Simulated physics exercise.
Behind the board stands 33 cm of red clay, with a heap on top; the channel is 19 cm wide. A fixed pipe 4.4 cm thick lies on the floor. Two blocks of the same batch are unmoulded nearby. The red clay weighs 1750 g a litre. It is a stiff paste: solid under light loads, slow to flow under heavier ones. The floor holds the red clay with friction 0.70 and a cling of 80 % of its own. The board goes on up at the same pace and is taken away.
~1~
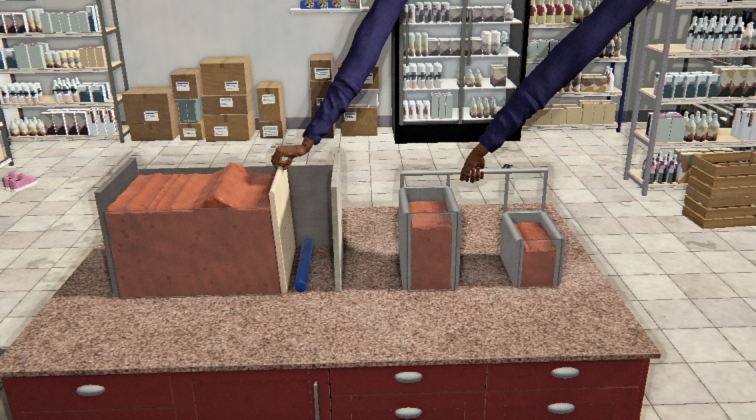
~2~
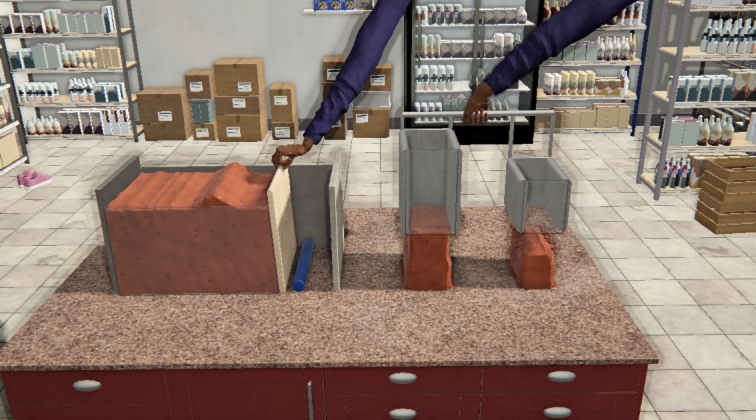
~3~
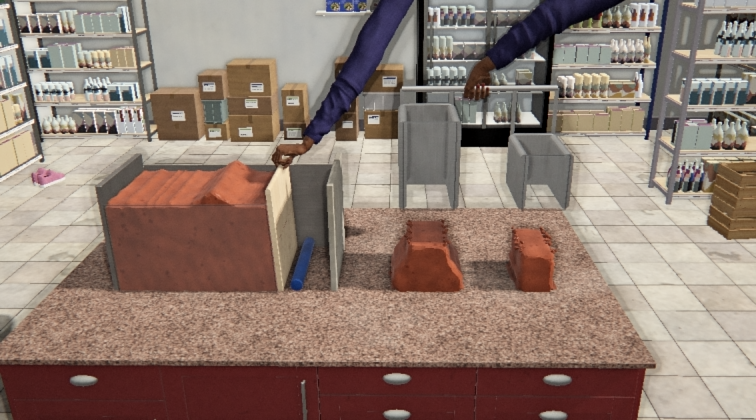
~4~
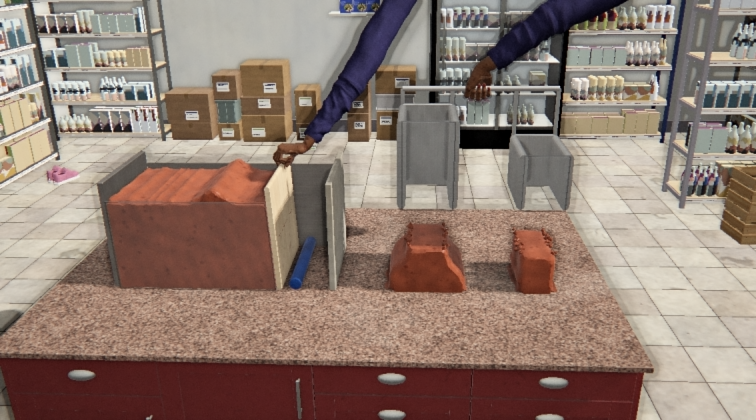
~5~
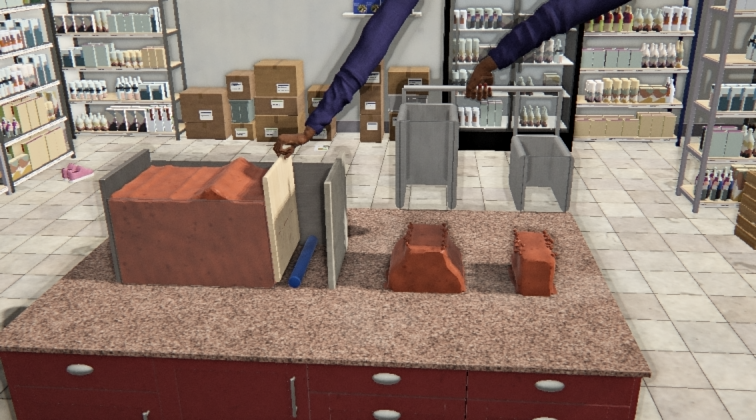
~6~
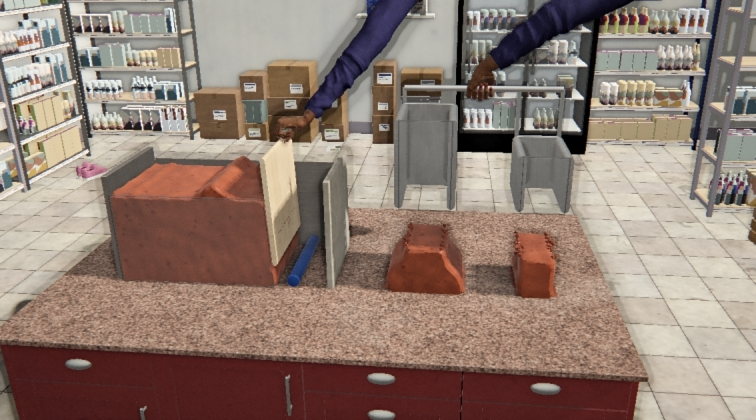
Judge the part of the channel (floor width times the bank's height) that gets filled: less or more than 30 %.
Expect more than 30 %.
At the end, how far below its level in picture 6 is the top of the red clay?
Roughly 3.5 cm.
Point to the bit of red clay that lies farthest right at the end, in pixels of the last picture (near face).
At about (314, 285).
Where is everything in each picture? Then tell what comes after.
In the first picture, top of the board at (270, 206), not yet moved; top of the red clay at (216, 199); blocks stand 26 cm, 15 cm (left to right).
In the second picture, top of the board at (269, 205), not yet moved; top of the red clay at (215, 197); blocks stand 24 cm, 15 cm (left to right).
In the third picture, top of the board at (267, 204), not yet moved; top of the red clay at (213, 195); blocks stand 19 cm, 15 cm (left to right).
In the fourth picture, top of the board at (266, 202), not yet moved; top of the red clay at (213, 193); blocks stand 17 cm, 15 cm (left to right).
In the fifth picture, top of the board at (264, 192), moved 3.0 cm; top of the red clay at (213, 191); blocks stand 17 cm, 15 cm (left to right).
In the sixth picture, top of the board at (261, 174), moved 8.9 cm; top of the red clay at (213, 189); blocks stand 17 cm, 15 cm (left to right).
Then, 0.31 s after the last picture, the face still stands, with nothing on top of the pipe; the channel is 1 % full.
Then, 0.67 s after the last picture, the fallen stuff reaches 29 % of the way across, with 1.2 cm on top of the pipe; the channel is 15 % full.
Then, 1.04 s after the last picture, the fallen stuff reaches 55 % of the way across, with 12 cm on top of the pipe; the channel is 28 % full.
Then, 1.40 s after the last picture, the fallen stuff reaches 62 % of the way across, with 13 cm on top of the pipe; the channel is 31 % full.
Then, 1.97 s after the last picture, at the end, the fallen stuff reaches 76 % of the way across, with 17 cm on top of the pipe; the channel is 34 % full.
